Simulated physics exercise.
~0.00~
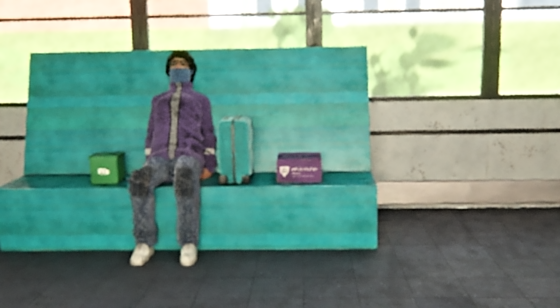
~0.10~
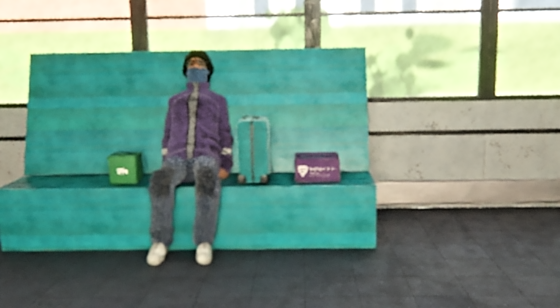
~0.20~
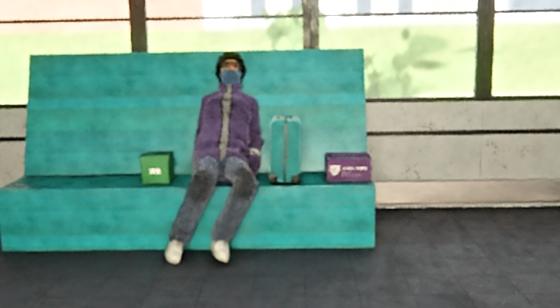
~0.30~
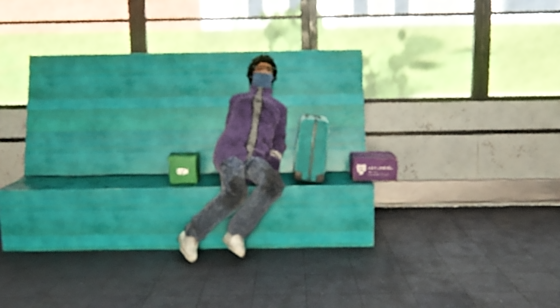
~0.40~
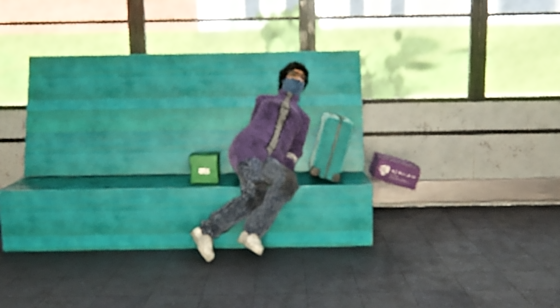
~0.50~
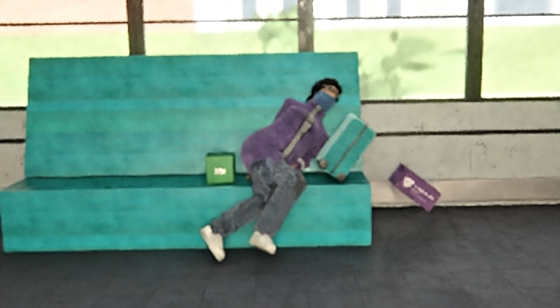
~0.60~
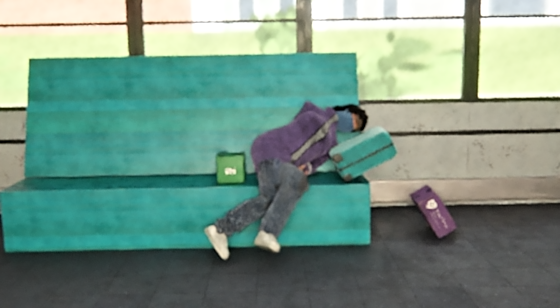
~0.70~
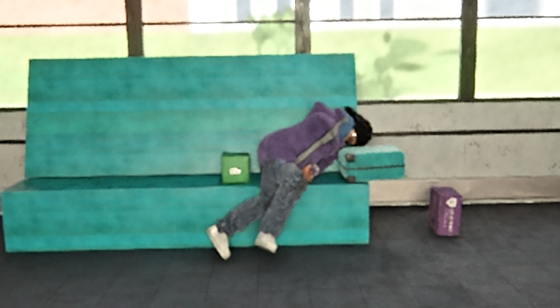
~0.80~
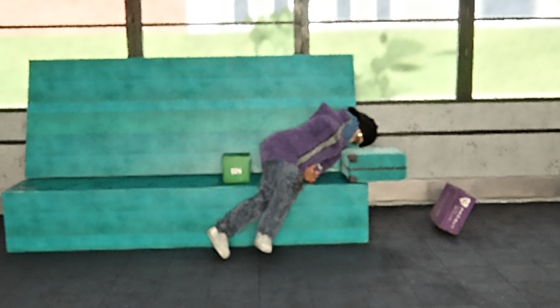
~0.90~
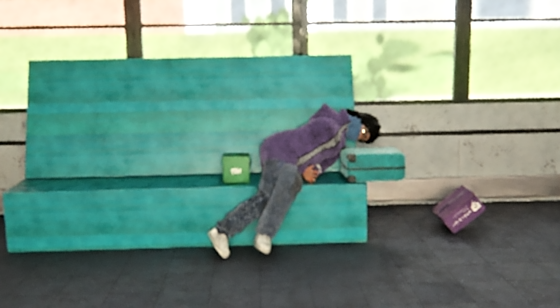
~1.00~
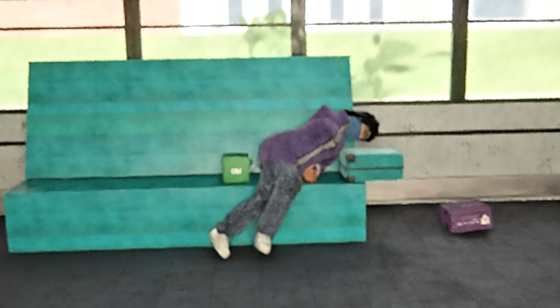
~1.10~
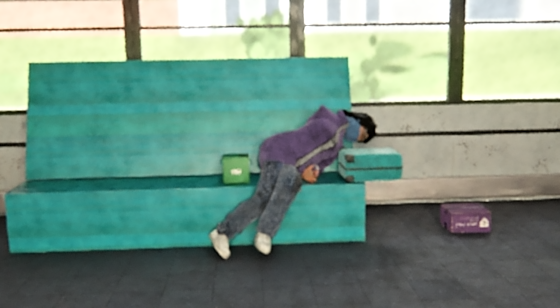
A sleeper in a purple jacket and grey trousers sits on a long teal bench, seen from the front inside a rail car with windows behind. A green tub rests to the left, with an upright teal case and a purple carton to the right. All of them slide right along the seat, and the carton tips off the end and tumbles to the dark floor. The case topples onto its side as the sleeper slumps over it. At the end the carton lies upside down on the floor, the case juts past the bench end beneath the sleeper's head, and the tub remains seated.
